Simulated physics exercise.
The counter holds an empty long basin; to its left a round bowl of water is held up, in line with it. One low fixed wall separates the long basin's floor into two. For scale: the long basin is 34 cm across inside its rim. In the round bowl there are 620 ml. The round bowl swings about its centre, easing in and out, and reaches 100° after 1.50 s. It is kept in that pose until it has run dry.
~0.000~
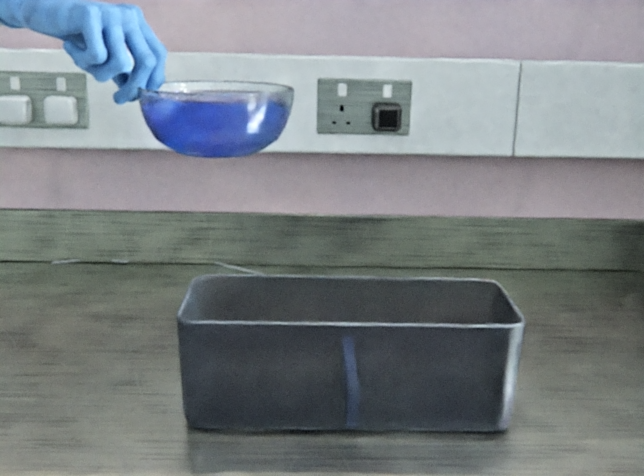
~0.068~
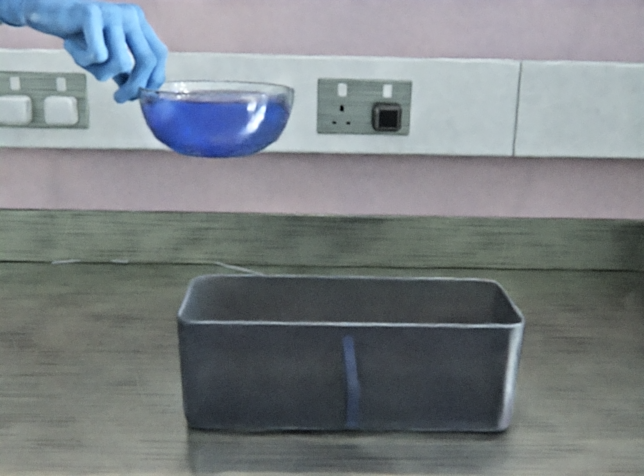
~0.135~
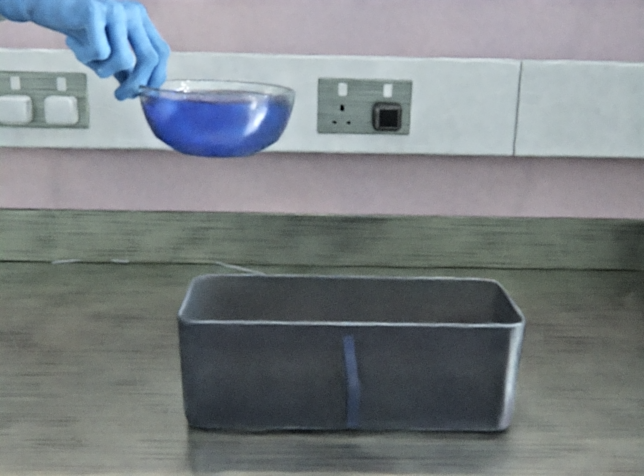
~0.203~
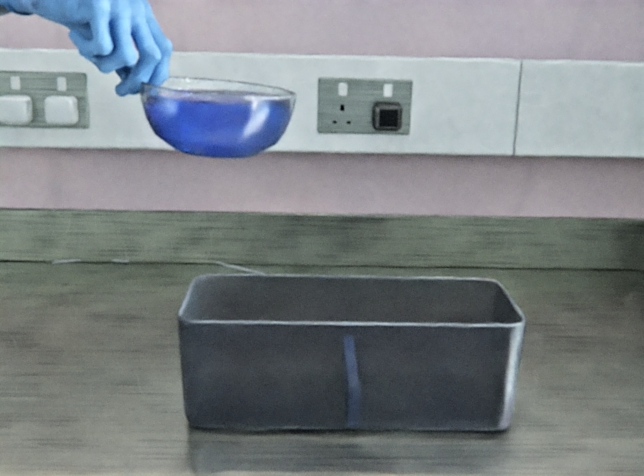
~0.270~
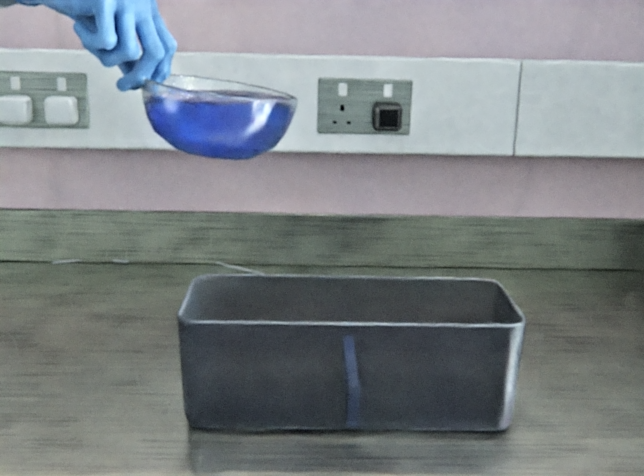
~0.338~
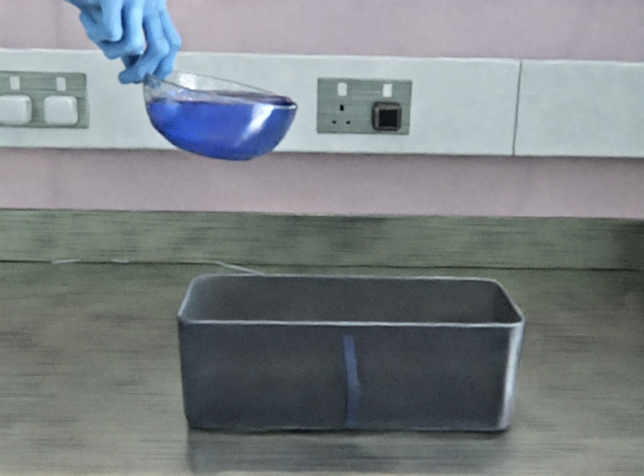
A blue-gloved hand slowly tilts a glass bowl of blue liquid slightly to the right.
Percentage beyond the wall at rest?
66 per cent.
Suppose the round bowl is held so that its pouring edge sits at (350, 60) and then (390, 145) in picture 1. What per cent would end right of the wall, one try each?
Result: 90 per cent, then 100 per cent.
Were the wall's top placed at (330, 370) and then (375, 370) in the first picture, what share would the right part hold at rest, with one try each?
Roughly 75 per cent, then 35 per cent.
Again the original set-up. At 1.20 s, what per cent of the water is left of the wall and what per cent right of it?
Around 24 on the left and around 64 on the right.
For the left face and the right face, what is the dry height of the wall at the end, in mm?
Looks like roughly 36 mm on the left and roughly 24 mm on the right.
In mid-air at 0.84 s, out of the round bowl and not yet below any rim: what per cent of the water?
Roughly 38 percent.
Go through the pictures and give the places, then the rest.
In the first frame, it leans 0°; its right rim is at (293, 91); the water meets the walls at (145, 95) and (290, 99); the long basin's rim runs from (186, 298) to (511, 303); the wall's top is at (350, 360).
In the second frame, it leans 1°; its right rim is at (293, 92); the water meets the walls at (145, 95) and (290, 99).
In the third frame, it leans 2°; its right rim is at (294, 94); the water meets the walls at (147, 95) and (291, 100).
In the fourth frame, it leans 4°; its right rim is at (295, 97); the water meets the walls at (148, 95) and (292, 100).
In the fifth frame, it leans 8°; its right rim is at (296, 102); the water meets the walls at (149, 95) and (294, 101).
In the sixth frame, it leans 12°; its right rim is at (296, 107); the water meets the walls at (151, 96) and (296, 101).
By 0.84 s the tilt is 59° and 38 per cent is still to pour, 5 is left of the wall and 20 right of it.
By 1.20 s the tilt is 91° and 3 per cent is still to pour, 24 is left of the wall and 65 right of it.
By 1.58 s the tilt is 100° and 0 per cent is still to pour, 33 is left of the wall and 66 right of it.
By 2.00 s the tilt is 100° and 0 per cent is still to pour, 33 is left of the wall and 66 right of it.
At rest 33 per cent lies left of the wall, 66 right of it and 2 outside.
